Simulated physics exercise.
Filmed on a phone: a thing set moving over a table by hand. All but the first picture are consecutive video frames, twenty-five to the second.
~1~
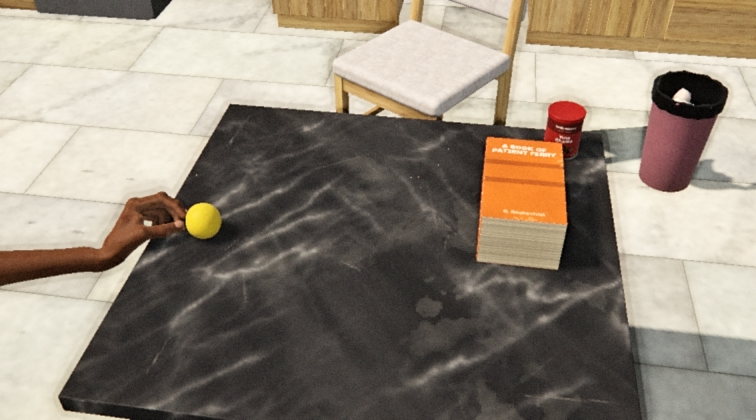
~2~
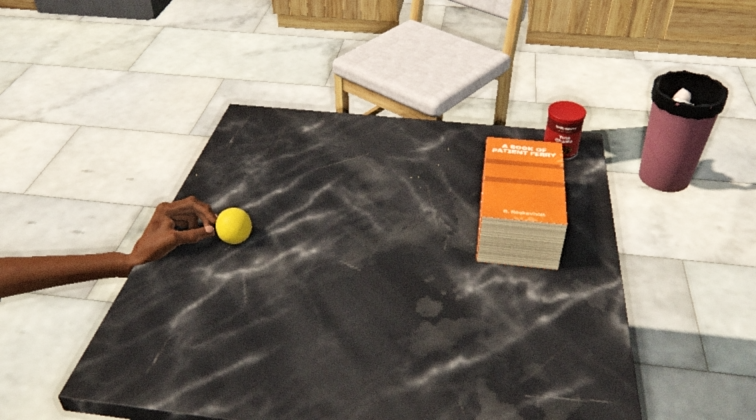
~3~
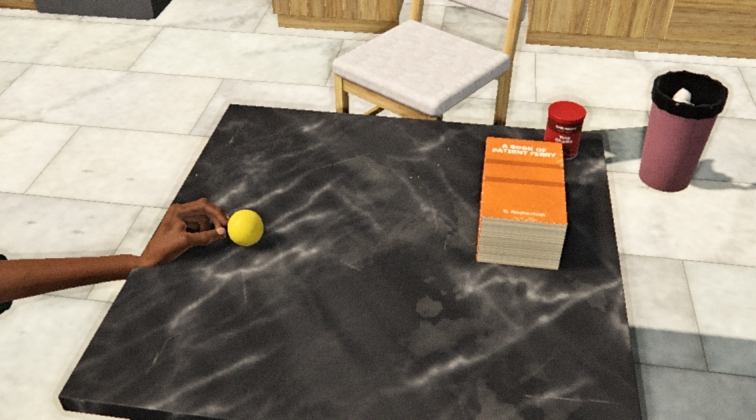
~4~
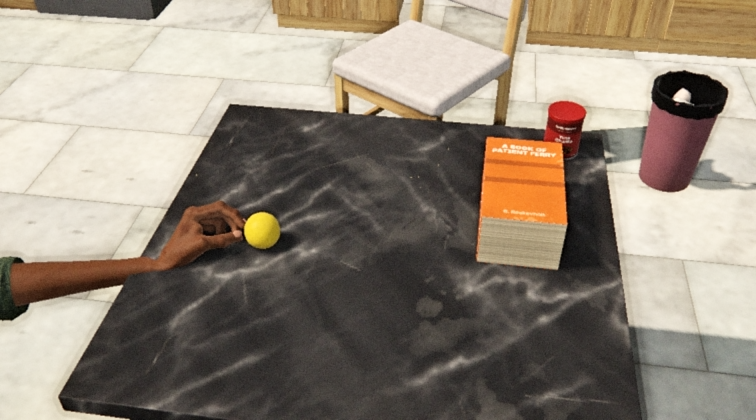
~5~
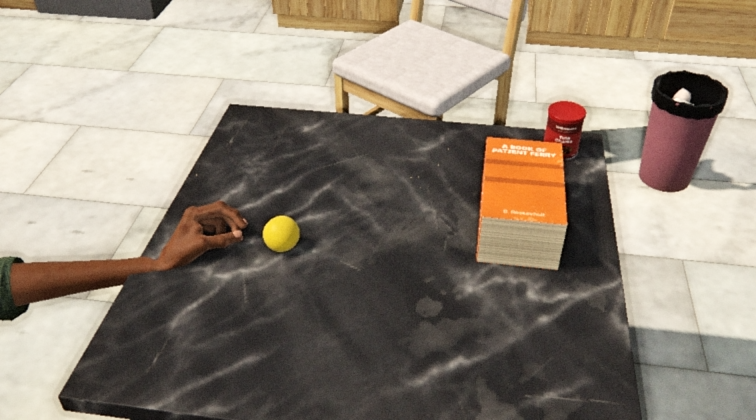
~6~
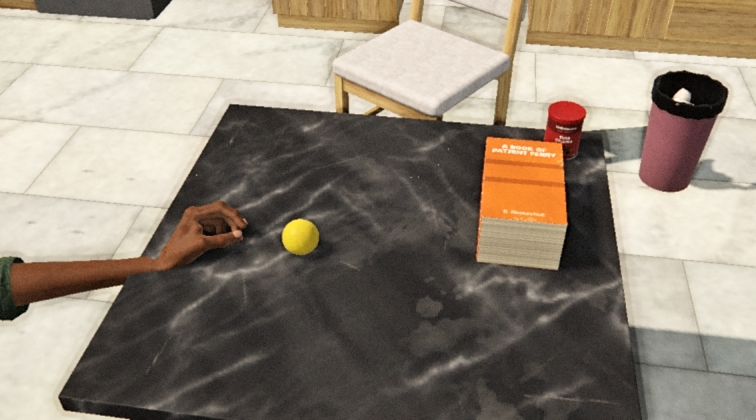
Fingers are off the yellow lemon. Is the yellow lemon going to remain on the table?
The yellow lemon drops to the floor.
Then, 0.40 s after the last picture, yellow lemon rolled well along near (490, 269).
Then, 0.90 s after the last picture, yellow lemon now off the table.
By the end, off the table, yellow lemon.
